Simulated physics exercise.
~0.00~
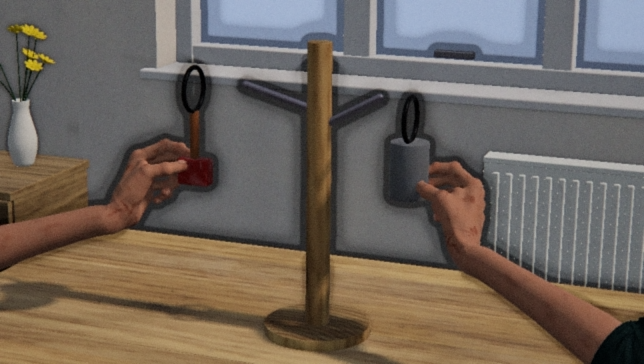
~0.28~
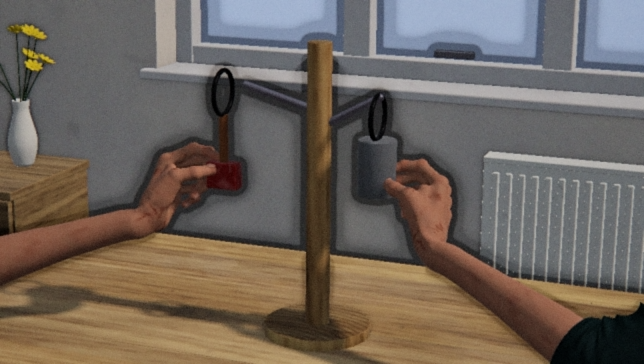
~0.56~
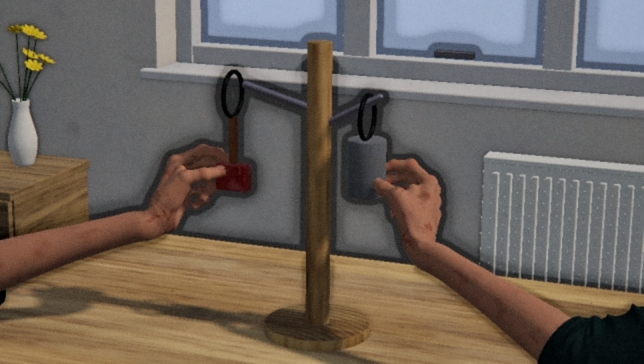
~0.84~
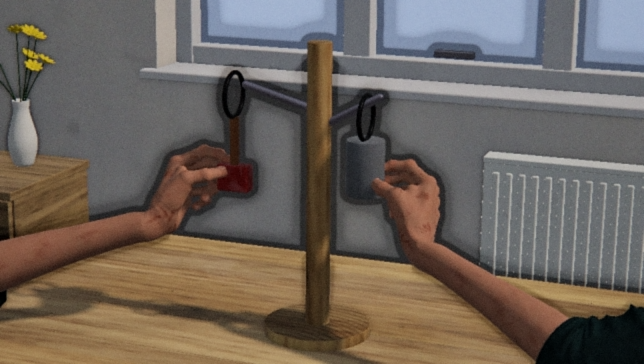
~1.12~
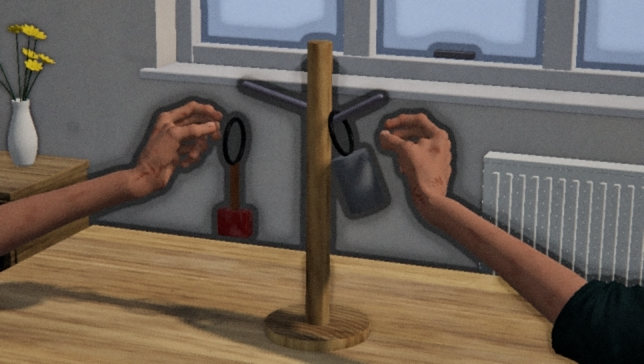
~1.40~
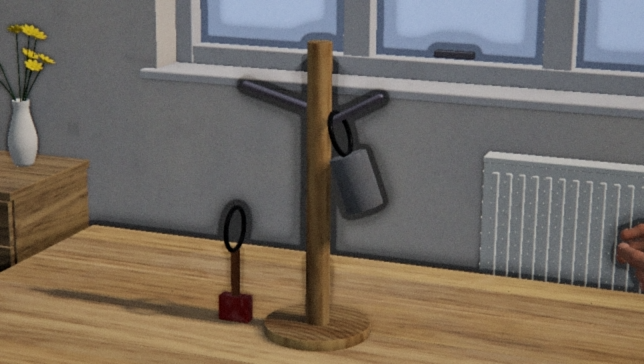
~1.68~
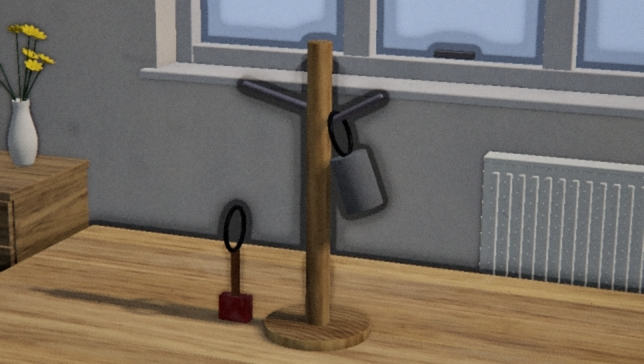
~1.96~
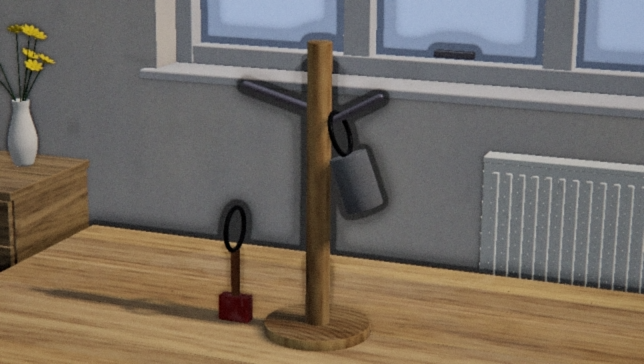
Two hands brought a red brush and a grey lantern inward to the pegs of a wooden stand and let go; the brush dropped upright onto the table, while the lantern slipped inward, tilted, and stayed hanging on the right peg.
